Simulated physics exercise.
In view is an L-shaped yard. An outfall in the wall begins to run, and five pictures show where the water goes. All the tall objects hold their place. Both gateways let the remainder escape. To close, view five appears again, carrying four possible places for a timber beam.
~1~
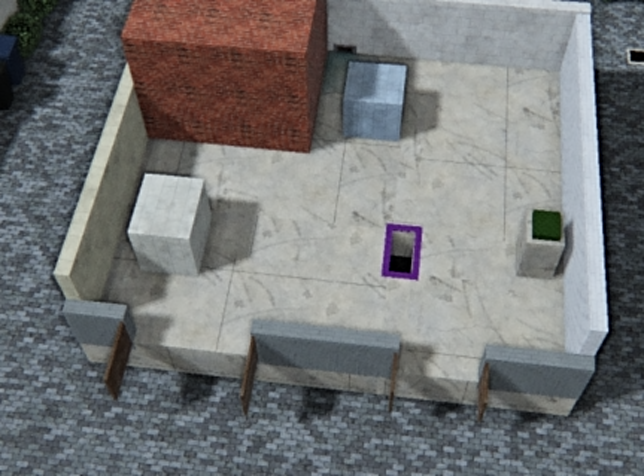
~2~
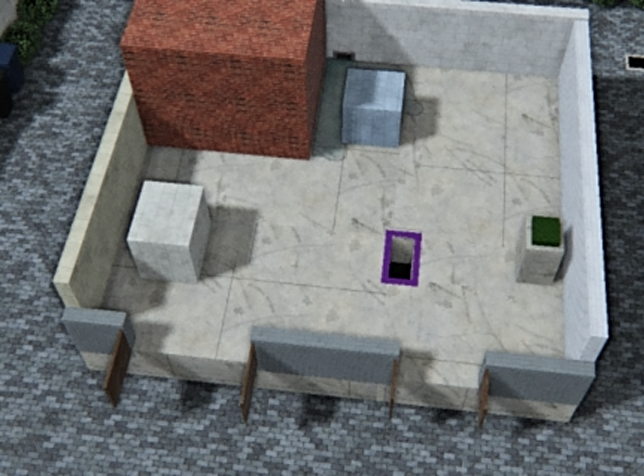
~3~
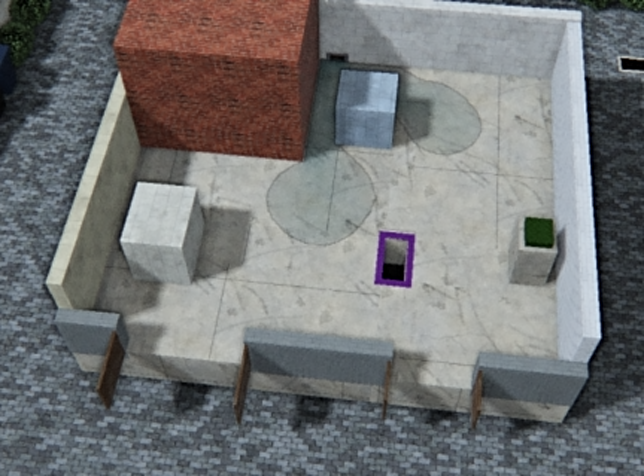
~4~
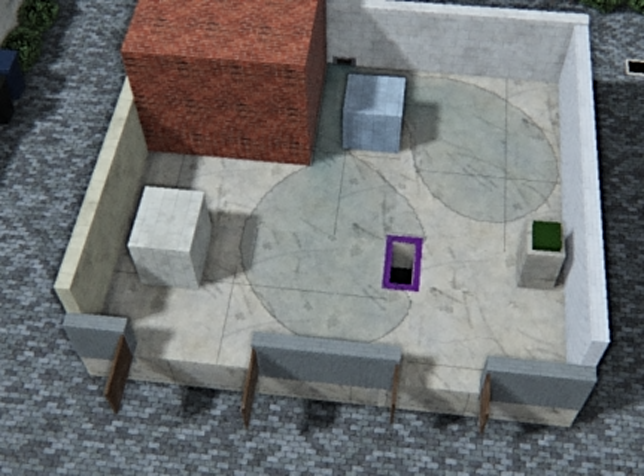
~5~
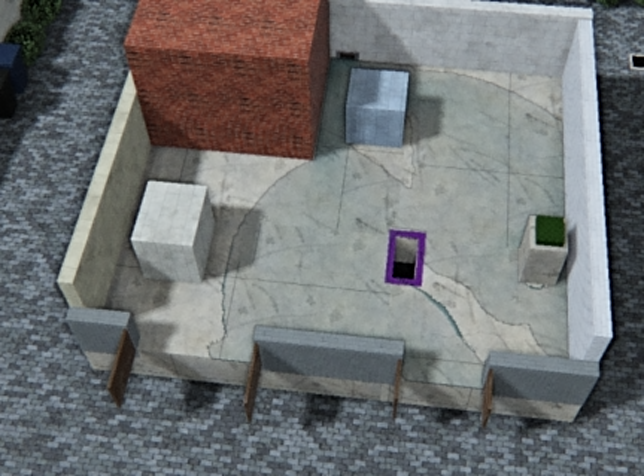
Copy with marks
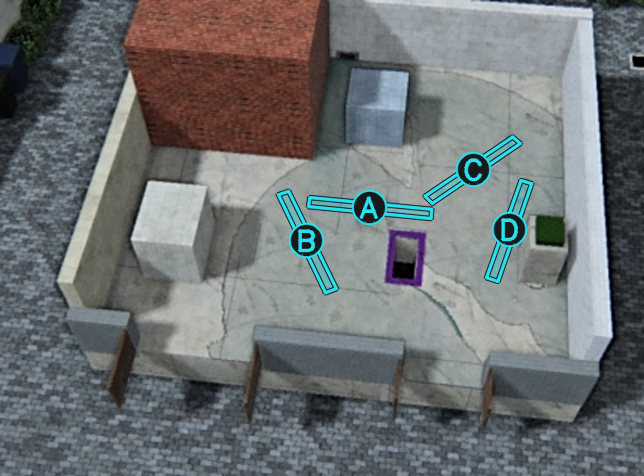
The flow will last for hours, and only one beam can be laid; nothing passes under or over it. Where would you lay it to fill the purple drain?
C beats the others.
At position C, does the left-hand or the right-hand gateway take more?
More leaves on the right.
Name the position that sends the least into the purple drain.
It is A.
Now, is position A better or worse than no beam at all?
Position A is worse.
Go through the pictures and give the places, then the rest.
Outfall at (345, 49); purple drain at (402, 251); open gate at (438, 364); open gate at (196, 336); water covers 2 % of the ground and shows as far out as (368, 63); purple drain still dry.
Water covers 7 % of the ground and shows as far out as (326, 152); purple drain still dry.
Water covers 18 % of the ground and shows as far out as (307, 237); purple drain still dry.
Water covers 41 % of the ground and shows as far out as (389, 329); purple drain taking water.
Water covers 62 % of the ground and shows as far out as (568, 313); purple drain taking water.
On the marked copy, A from (309, 202) to (431, 213); B from (283, 193) to (330, 290); C from (428, 199) to (516, 140); D from (492, 279) to (526, 182).
If A is chosen, next to none of the stream runs into the purple drain, about 99 % out by the gates.
If B is chosen, about 15 % of the stream runs into the purple drain, about 84 % out by the gates.
If C is chosen, about 20 % of the stream runs into the purple drain, about 79 % out by the gates.
If D is chosen, about 13 % of the stream runs into the purple drain, about 87 % out by the gates.
